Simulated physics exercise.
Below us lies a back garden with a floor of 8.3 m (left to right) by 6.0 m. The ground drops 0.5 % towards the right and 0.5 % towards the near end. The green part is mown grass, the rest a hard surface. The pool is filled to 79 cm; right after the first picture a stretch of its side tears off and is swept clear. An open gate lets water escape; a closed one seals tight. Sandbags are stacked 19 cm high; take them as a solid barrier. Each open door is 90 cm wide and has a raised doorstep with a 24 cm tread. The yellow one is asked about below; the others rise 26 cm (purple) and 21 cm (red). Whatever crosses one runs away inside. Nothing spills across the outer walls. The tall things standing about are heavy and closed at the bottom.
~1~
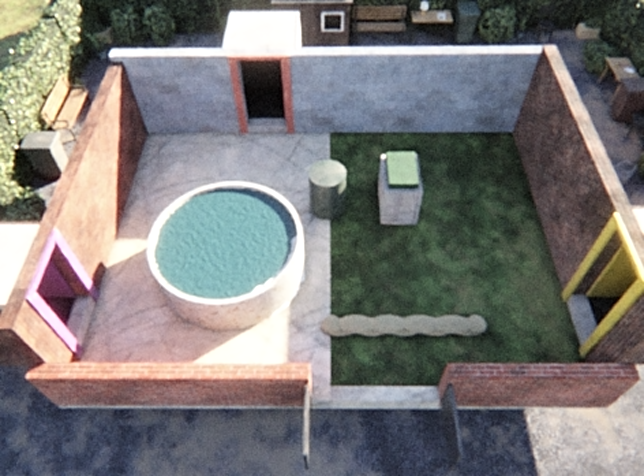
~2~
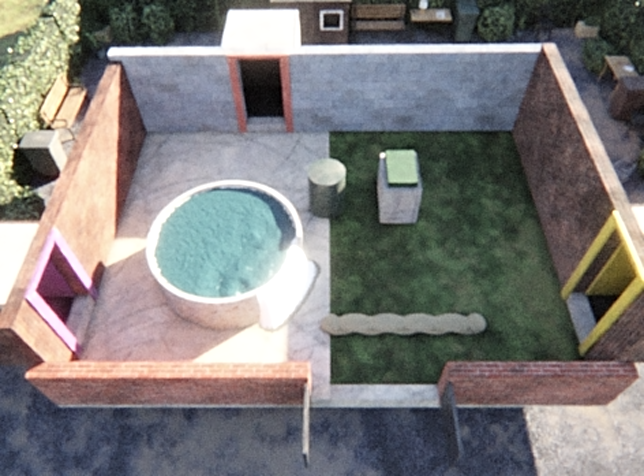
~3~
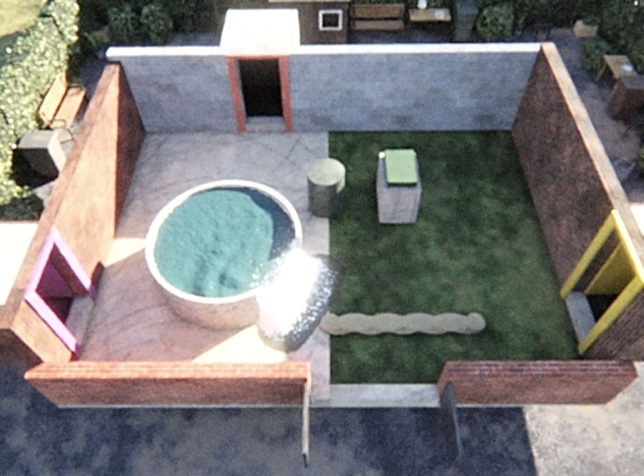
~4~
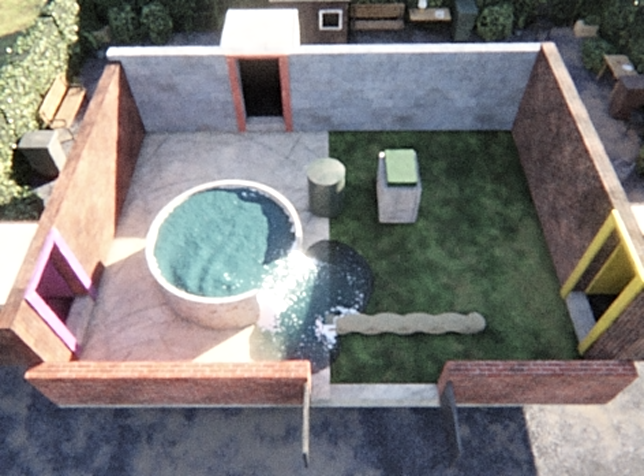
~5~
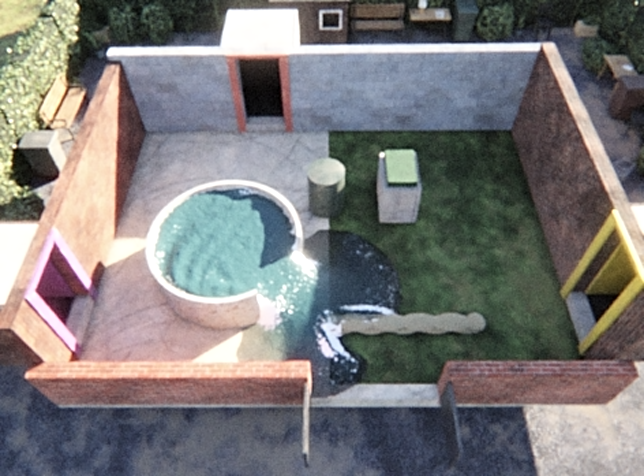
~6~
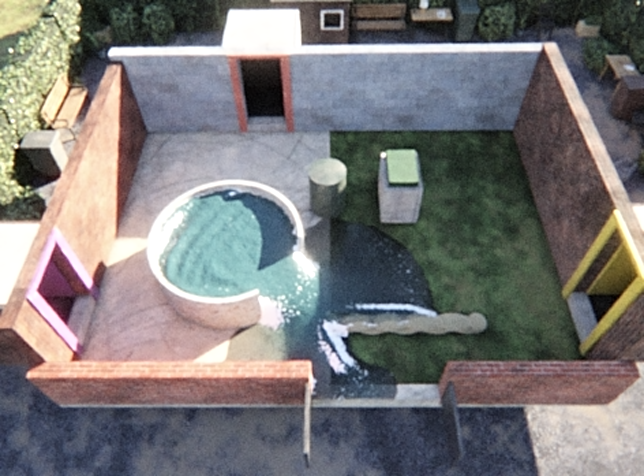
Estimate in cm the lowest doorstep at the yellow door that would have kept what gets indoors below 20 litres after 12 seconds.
About 14 cm.
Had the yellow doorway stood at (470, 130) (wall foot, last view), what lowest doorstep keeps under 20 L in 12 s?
About 7.5 cm.
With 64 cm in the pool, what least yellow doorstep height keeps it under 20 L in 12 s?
Some 10.5 cm.
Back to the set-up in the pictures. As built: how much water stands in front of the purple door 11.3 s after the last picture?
Some 4.0 cm.
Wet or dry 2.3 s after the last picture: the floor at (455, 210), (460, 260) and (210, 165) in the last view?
In that order: Wet, under water, not reached.
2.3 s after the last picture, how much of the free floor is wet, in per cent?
About 45 per cent.
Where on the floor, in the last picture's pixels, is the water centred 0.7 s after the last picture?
At about (272, 279).
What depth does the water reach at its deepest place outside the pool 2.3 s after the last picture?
Up to some 26 cm.
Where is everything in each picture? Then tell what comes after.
Still water, 79 cm deep, in the pool at (226, 240); the yellow door at (597, 294) is dry, in the first frame.
The front is at (277, 326), 0.3 m from the gap at (288, 285); 0.3 m2 of floor is wet, 79 cm left at the back, in the second frame.
Water pours out at (288, 286) and has run 0.8 m, to (294, 346); about 11 cm deep outside, 79 cm at the back, in the third frame.
Water pours out at (288, 287) and has run 1.3 m, to a hidden place; about 9 cm deep outside, 79 cm at the back, in the fourth frame.
The front is at (396, 317), 1.9 m from the gap at (288, 287); 4.8 m2 of floor is wet, 78 cm left at the back, in the fifth frame.
The gap is at (289, 287), the front 2.6 m out at (439, 317); the back of the pool holds 72 cm; the yellow door at (598, 291), 4.9 m from the gap, is still 2.3 m from the nearest water, in the sixth frame.
Then, 0.7 s after the last picture water covers 25 % of the floor, deepest (38 cm) near (290, 305); it has not reached the yellow door.
Then, 2.3 s after the last picture water covers 45 % of the floor, deepest (26 cm) near (320, 323); 18 cm at the yellow door, 0 litres in over its 26 cm doorstep.
Then, 11.3 s after the last picture water covers 90 % of the floor, deepest (10 cm) near (566, 332); 9 cm at the yellow door, 0 litres in over its 26 cm doorstep.
At the yellow door as built, the water peaked near 19 cm, 1.9 s after the last picture.
With a doorstep of 13 cm, 29 litres would have come in within the 12 s; with 18 cm, 5 litres. So under 20 litres takes about 14 cm.
